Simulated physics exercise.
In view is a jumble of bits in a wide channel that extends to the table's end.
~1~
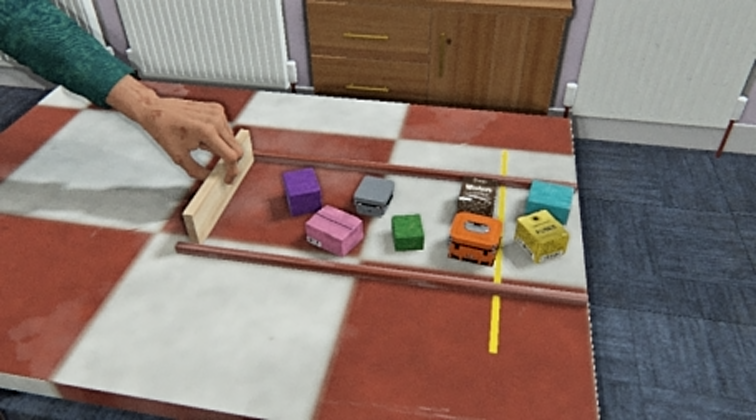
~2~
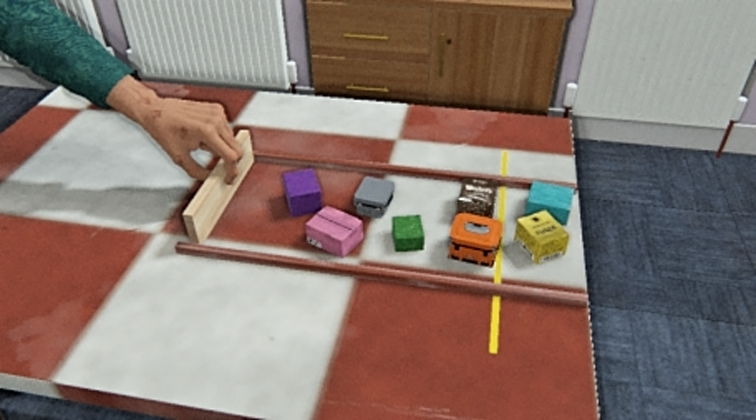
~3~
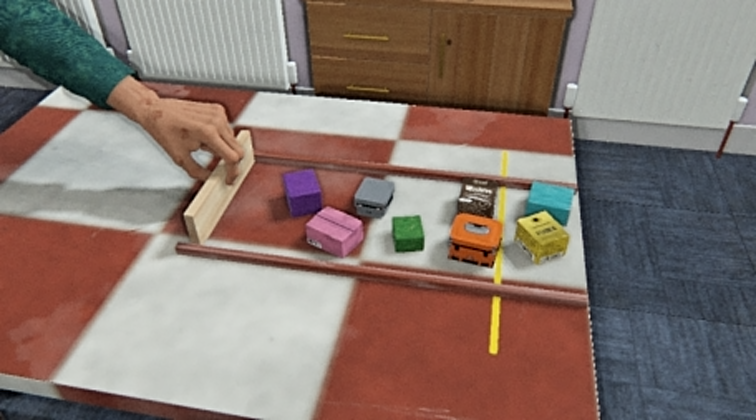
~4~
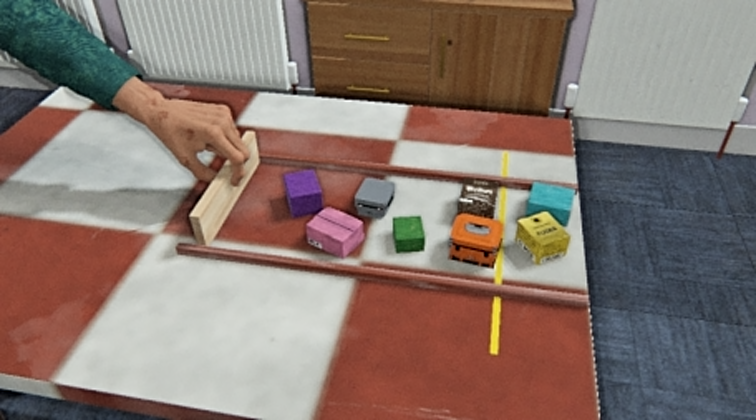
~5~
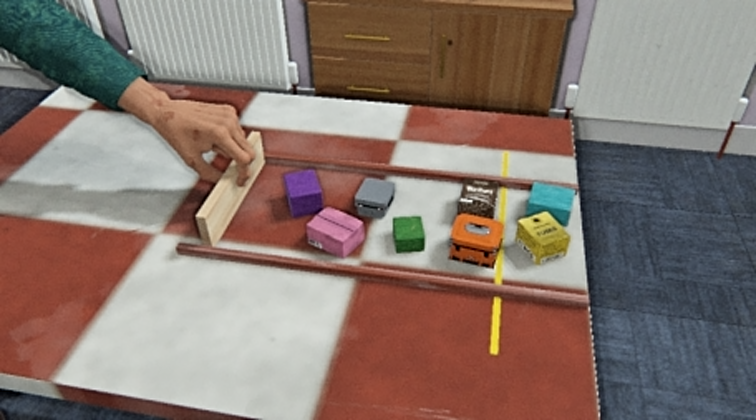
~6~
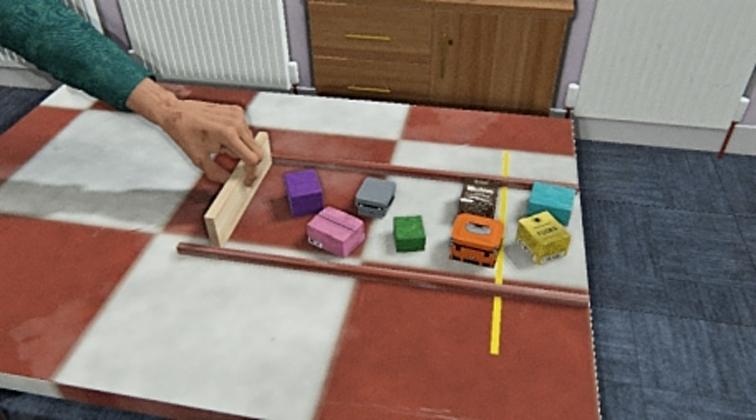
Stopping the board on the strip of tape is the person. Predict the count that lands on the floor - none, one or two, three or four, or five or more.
The fallen count comes to three or four.
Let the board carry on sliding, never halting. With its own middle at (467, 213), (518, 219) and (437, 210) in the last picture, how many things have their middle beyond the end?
Respectively 2, 4 and 0.
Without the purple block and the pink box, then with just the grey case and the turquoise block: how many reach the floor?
You'd get 2 in the first case and 2 in the second one.
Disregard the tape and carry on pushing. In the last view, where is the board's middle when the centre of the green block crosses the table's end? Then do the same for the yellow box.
Estimated middle: (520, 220), and (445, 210) for the other.
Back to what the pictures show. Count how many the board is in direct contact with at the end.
It touches 2.
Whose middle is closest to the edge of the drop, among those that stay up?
The green block ends nearest.
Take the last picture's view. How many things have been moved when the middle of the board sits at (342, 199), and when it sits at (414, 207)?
So far 3, and 7 at the second.
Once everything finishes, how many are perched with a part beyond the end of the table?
The count is 0.
Soon after, none off yet; turquoise block at rest near (551, 204); yellow box at rest near (542, 238); orange case at rest near (477, 240).
Then, none off yet; turquoise block at rest near (551, 204); yellow box moved a little near (560, 239); orange case moved about its own width near (515, 242).
At rest, the number that fall off is three or four; fallen, brown box, orange case, yellow box and turquoise block.
